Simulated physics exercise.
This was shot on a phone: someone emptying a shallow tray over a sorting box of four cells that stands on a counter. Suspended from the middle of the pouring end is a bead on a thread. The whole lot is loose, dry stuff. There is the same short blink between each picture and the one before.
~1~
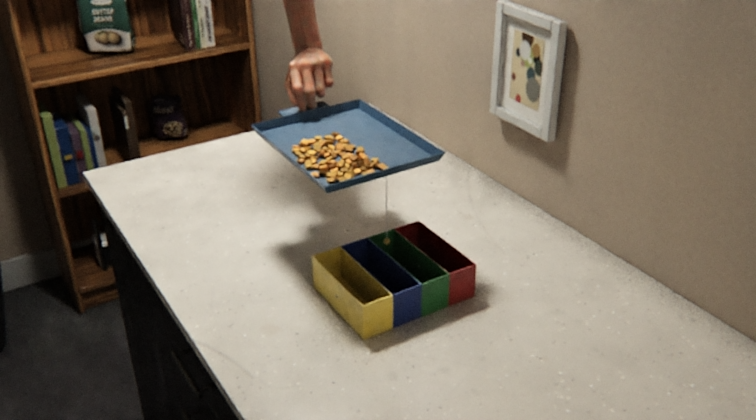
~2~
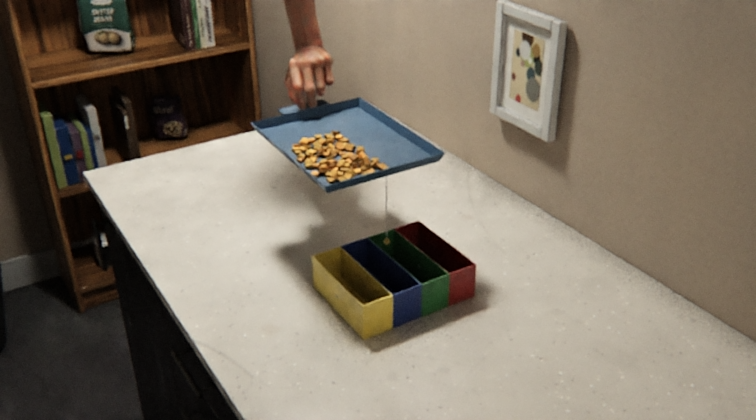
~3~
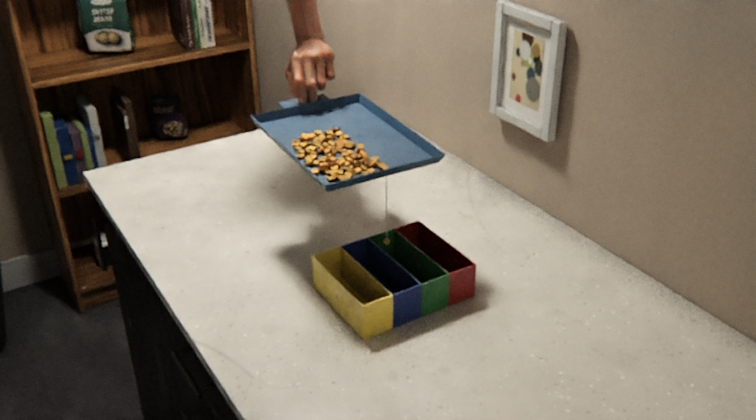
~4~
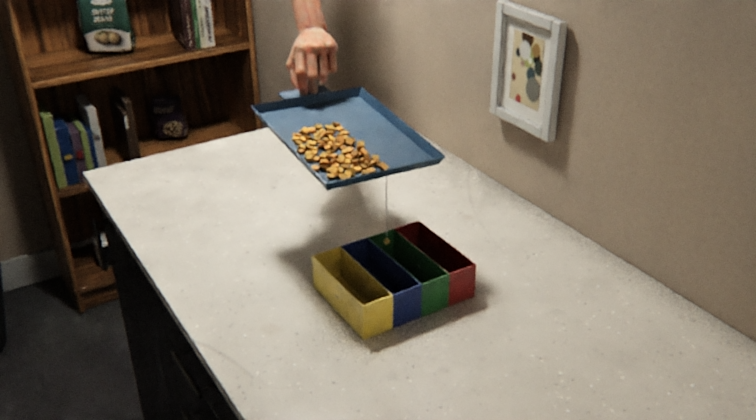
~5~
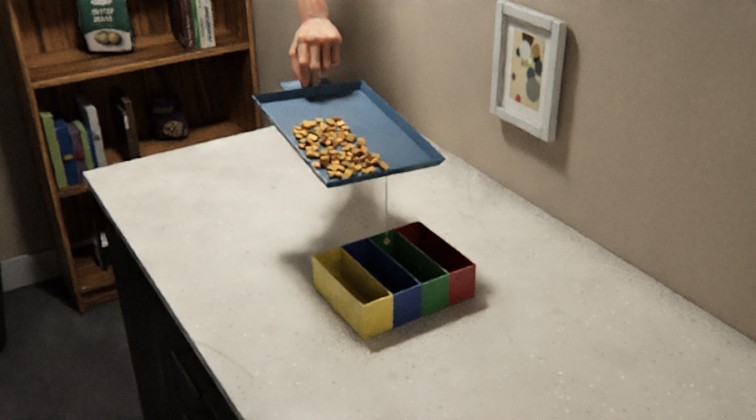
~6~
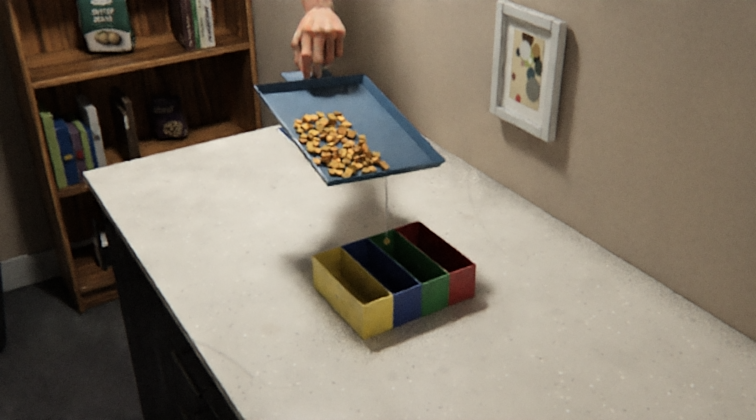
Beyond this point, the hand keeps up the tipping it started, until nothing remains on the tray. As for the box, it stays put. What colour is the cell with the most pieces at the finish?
It is red.
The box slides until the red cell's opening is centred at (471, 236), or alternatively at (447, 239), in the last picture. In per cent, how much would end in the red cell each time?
Close to 10 in a hundred, then close to 50 in a hundred.
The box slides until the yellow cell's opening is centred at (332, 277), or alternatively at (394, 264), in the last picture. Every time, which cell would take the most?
In order of the tries: That red cell and that green cell.
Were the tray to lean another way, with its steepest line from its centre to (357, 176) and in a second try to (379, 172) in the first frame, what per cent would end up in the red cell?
Well, 0 percent for one and then 10 percent for the other.
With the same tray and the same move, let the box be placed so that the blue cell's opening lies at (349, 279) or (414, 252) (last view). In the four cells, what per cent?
Well, you'd get about 20 per cent and then about 100 per cent.
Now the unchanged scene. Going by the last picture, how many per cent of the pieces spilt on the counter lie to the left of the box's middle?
Some 0 %.
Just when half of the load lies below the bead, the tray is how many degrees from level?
Close to 90 degrees, I reckon.
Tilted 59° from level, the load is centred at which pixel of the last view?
Centre estimate: (402, 166).
Soon, tray tipped steeply; nearly all on the tray; a small part falling or outside the box.
A while on, tray tipped right over; a stray few on the tray; about a third in the red cell; about a quarter in the green cell; about a third falling or outside the box.
Towards the end, tray tipped past a quarter turn; about half in the red cell; about a quarter in the green cell; about a quarter falling or outside the box.
Finally, tray tipped past a quarter turn; about half in the red cell; about a quarter in the green cell; none in the yellow cell; none in the blue cell; about a quarter outside the box.
